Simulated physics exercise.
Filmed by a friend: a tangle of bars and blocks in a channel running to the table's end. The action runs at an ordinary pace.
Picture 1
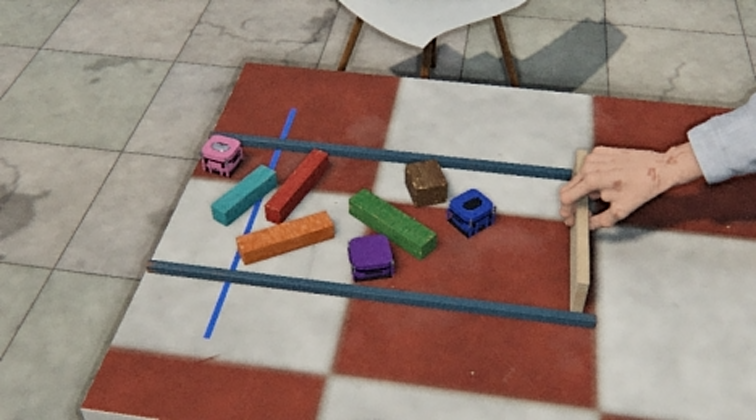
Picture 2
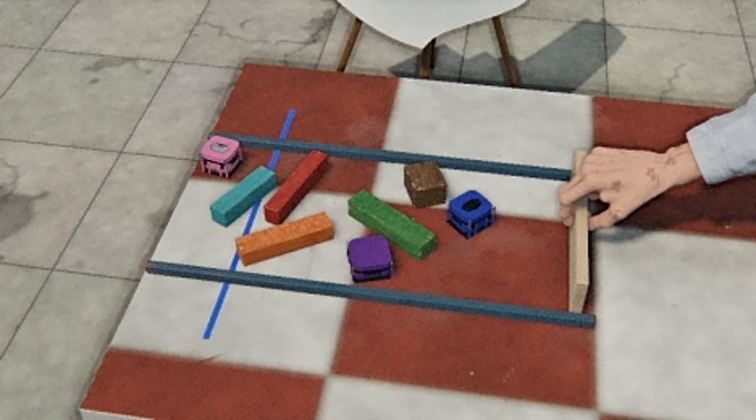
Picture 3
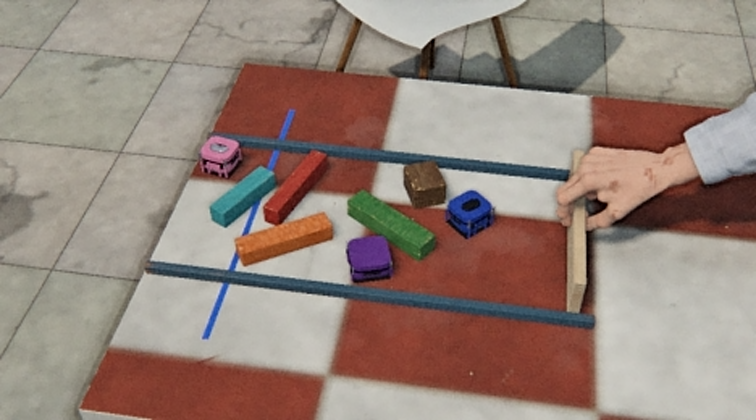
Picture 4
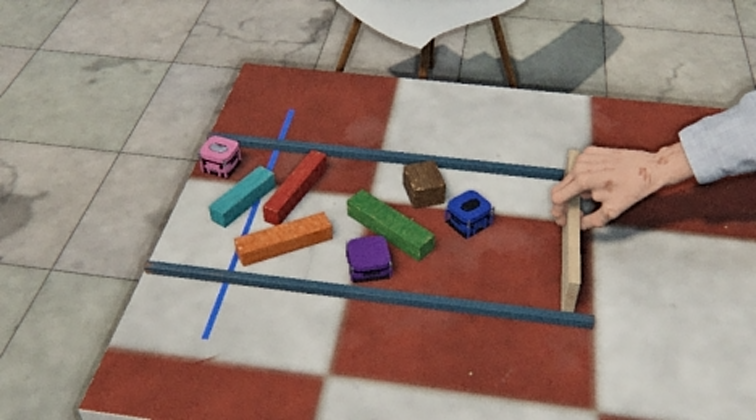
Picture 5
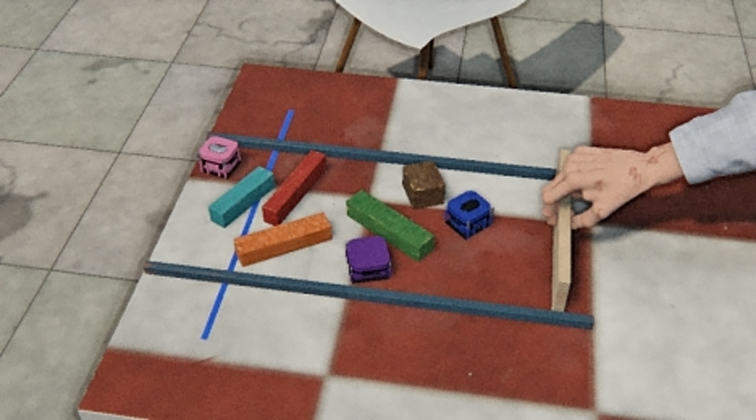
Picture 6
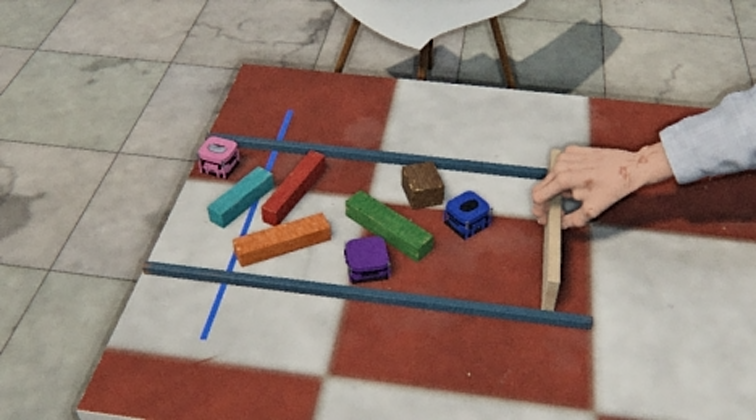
The clip opens on a checkered table where coloured bars, a brown block and small pink, purple and blue cases lie scattered between two dark rails, near a blue line. A hand at the right holds an upright wooden board, then slides it a short way left, while the scattered objects stay put.
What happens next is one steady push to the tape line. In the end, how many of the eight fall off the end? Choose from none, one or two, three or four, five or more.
Final count: One or two.
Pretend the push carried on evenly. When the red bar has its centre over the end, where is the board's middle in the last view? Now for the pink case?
First near (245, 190), second near (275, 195).
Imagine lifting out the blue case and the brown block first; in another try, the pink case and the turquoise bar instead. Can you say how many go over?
The first removal gives 0, the second gives 0.
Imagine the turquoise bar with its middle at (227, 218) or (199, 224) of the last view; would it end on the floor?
Result per start: Gone over the edge; still up.
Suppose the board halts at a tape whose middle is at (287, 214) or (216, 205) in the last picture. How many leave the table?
Tallies in order: 0 and 4.
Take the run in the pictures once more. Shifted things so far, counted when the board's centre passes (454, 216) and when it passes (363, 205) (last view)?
By then 1, and 6.
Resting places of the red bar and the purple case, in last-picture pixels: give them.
The red bar ends up near (198, 167), and the purple case near (213, 254).
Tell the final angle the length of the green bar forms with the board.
About 35° out of line.
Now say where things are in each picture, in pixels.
In the first frame, pink case (222, 156); turquoise bar (245, 195); red bar (298, 186); board (579, 228); tape (256, 208).
In the second frame, turquoise bar (244, 196); purple case (370, 260).
In the third frame, red bar (296, 187); brown block (424, 184).
In the fourth frame, pink case (220, 157); orange bar (284, 239).
In the fifth frame, turquoise bar (242, 196); board (562, 227).
In the sixth frame, pink case (219, 158); turquoise bar (241, 197); red bar (294, 188); board (552, 227); tape (253, 210).
A little later, none off yet; pink case at rest near (219, 158); turquoise bar at rest near (241, 197); red bar at rest near (294, 188).
Next, none off yet; pink case at rest near (219, 158); turquoise bar at rest near (241, 197); red bar moving near (290, 186).
Later still, none off yet; pink case shifted a little near (207, 151); turquoise bar shifted about its own width near (195, 184); red bar shifted about its own width near (233, 174).
When it is over, the number that fall off is one or two; down, turquoise bar and pink case.
